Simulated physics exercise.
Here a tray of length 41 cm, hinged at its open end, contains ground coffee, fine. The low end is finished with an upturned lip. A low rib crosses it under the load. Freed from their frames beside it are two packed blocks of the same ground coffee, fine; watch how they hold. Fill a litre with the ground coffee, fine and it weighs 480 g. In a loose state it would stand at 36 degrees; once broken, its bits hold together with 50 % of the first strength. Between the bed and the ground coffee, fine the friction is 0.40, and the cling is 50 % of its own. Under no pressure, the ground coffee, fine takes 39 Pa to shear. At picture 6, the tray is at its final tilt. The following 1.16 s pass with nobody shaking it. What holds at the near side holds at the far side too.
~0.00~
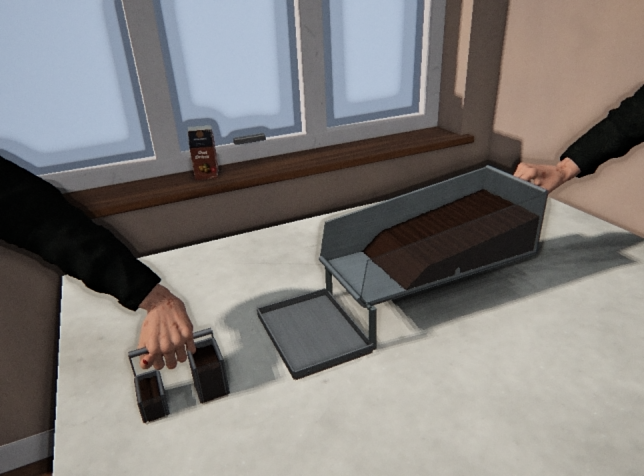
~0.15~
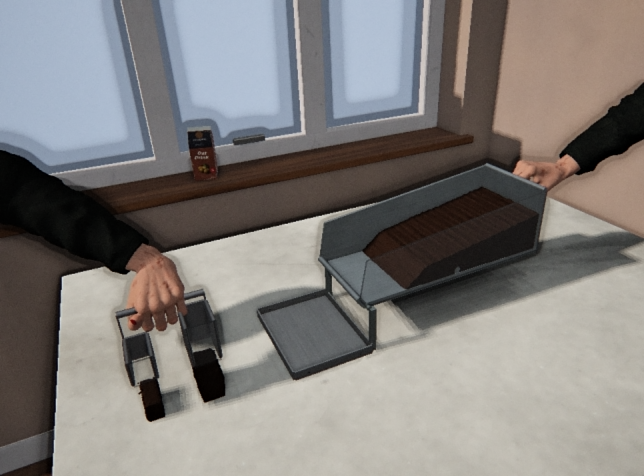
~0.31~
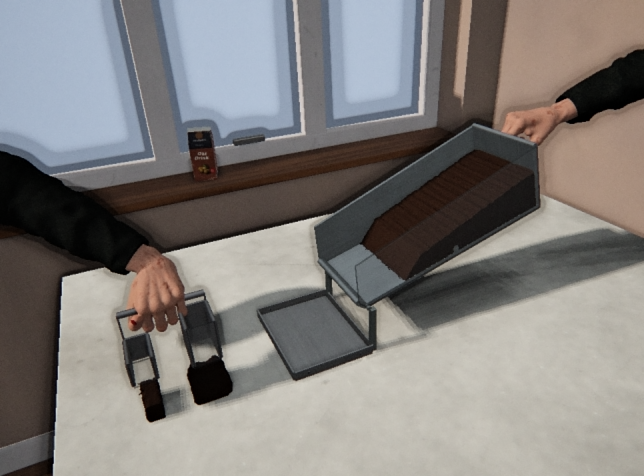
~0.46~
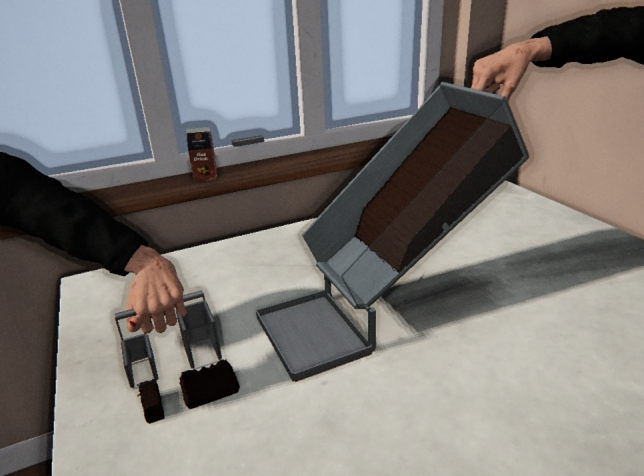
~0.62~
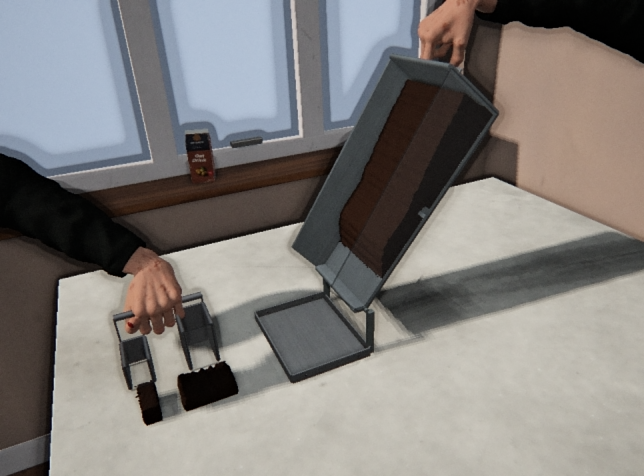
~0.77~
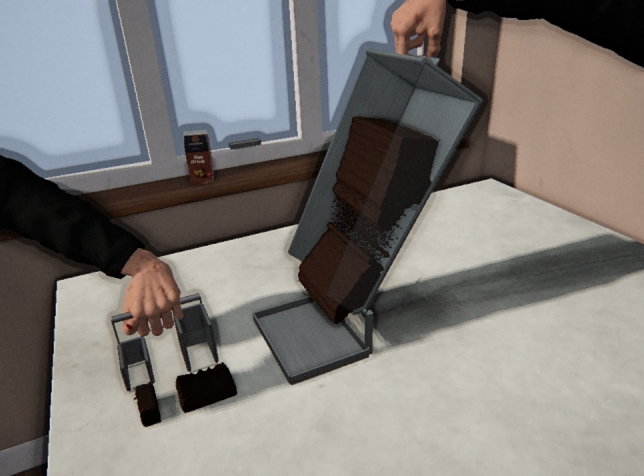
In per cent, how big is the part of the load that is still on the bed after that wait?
11 %.
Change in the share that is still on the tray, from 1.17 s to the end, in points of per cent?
Measured change: Roughly 1 per cent.
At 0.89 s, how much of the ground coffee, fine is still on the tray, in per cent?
Roughly 75 percent at that moment.
After 0.89 s, the tilt is 58 degrees and 73 % is on the bed.
After 1.03 s, the tilt is 58 degrees and 19 % is on the bed.
After 1.17 s, the tilt is 58 degrees and 11 % is on the bed.
After 1.31 s, the tilt is 58 degrees and 11 % is on the bed.
After 1.89 s, the tilt is 58 degrees and 11 % is on the bed.
